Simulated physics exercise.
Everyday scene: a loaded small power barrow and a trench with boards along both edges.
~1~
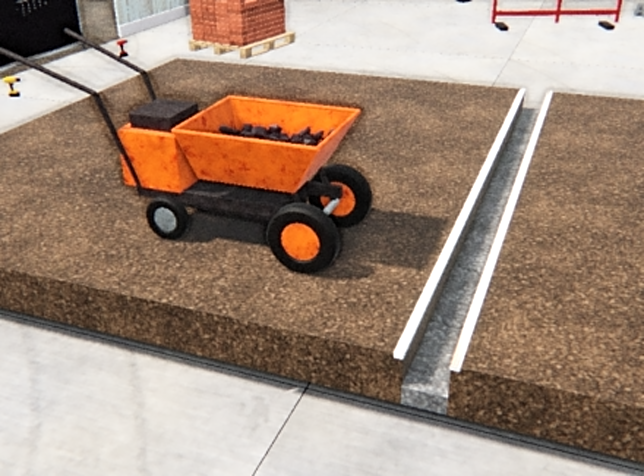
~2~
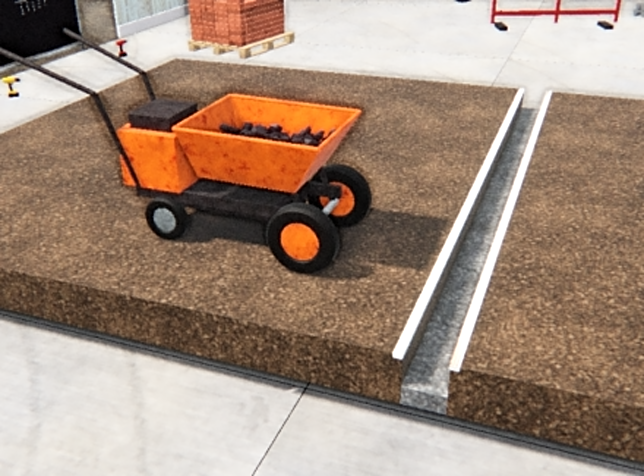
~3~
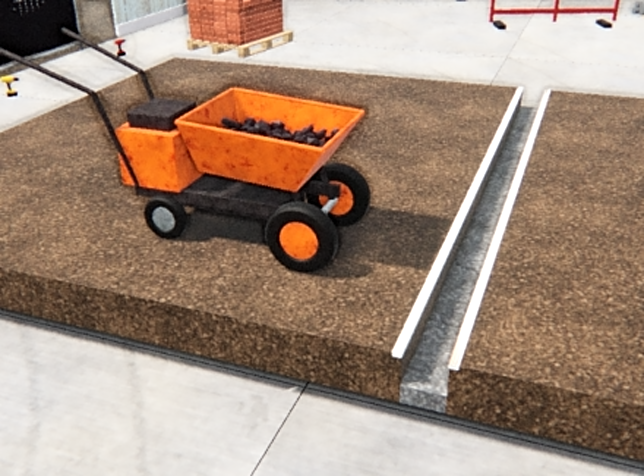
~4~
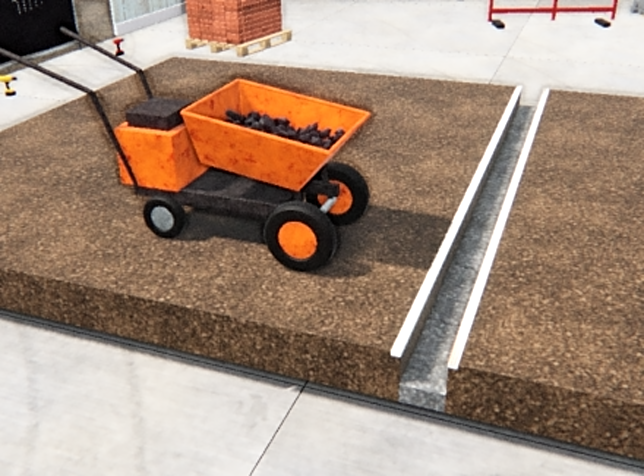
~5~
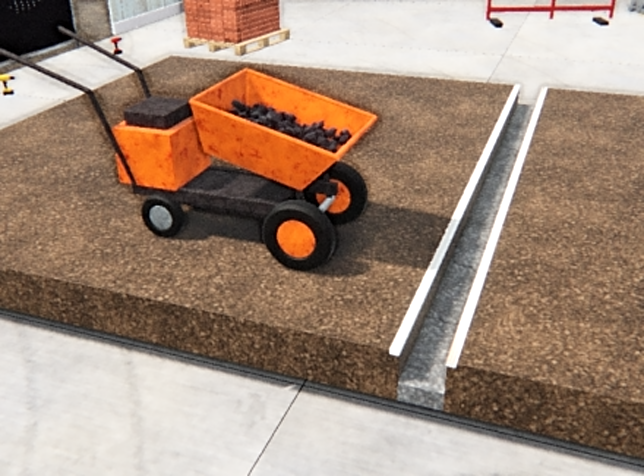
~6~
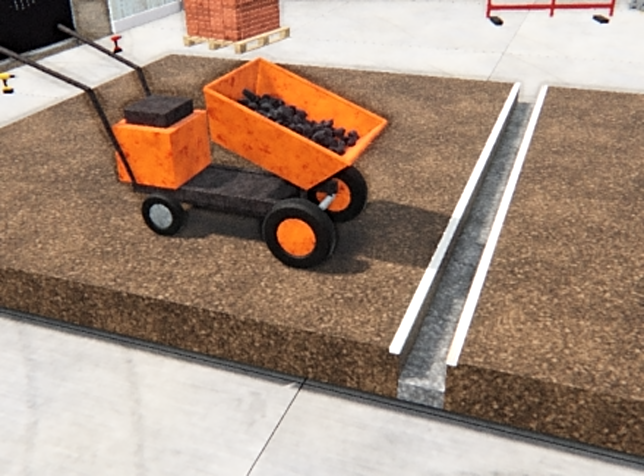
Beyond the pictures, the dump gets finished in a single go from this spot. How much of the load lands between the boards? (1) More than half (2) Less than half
More than half (1).
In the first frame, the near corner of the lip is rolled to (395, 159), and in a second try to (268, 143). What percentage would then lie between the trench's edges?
The first stop gives 10 per cent; the second gives 20 per cent.
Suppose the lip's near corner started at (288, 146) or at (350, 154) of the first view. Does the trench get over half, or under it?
At the first place not half, at the second over half.
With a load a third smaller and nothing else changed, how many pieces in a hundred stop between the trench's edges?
Share: Approx. 60 %.
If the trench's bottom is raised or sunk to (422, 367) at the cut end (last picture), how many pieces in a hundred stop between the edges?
60 per cent, roughly.
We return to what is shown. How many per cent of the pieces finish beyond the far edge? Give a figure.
Result: Close to 5 %.
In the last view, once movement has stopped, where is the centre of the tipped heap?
Last view, centre at rest - approx. (452, 274).
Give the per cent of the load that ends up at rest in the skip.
It is some 0 percent.
Soon, skip tipped steeply; all in the skip.
A while on, skip tipped right over; most in the skip; a small part short of the trench; a small part in or heaped over the trench; a stray few falling.
Towards the end, skip tipped right over; about a quarter in the skip; about a quarter short of the trench; about half in or heaped over the trench; a stray few beyond it.
Finally, skip tipped right over; a stray few in the skip; about a quarter short of the trench; about two thirds in or heaped over the trench; a stray few beyond it.
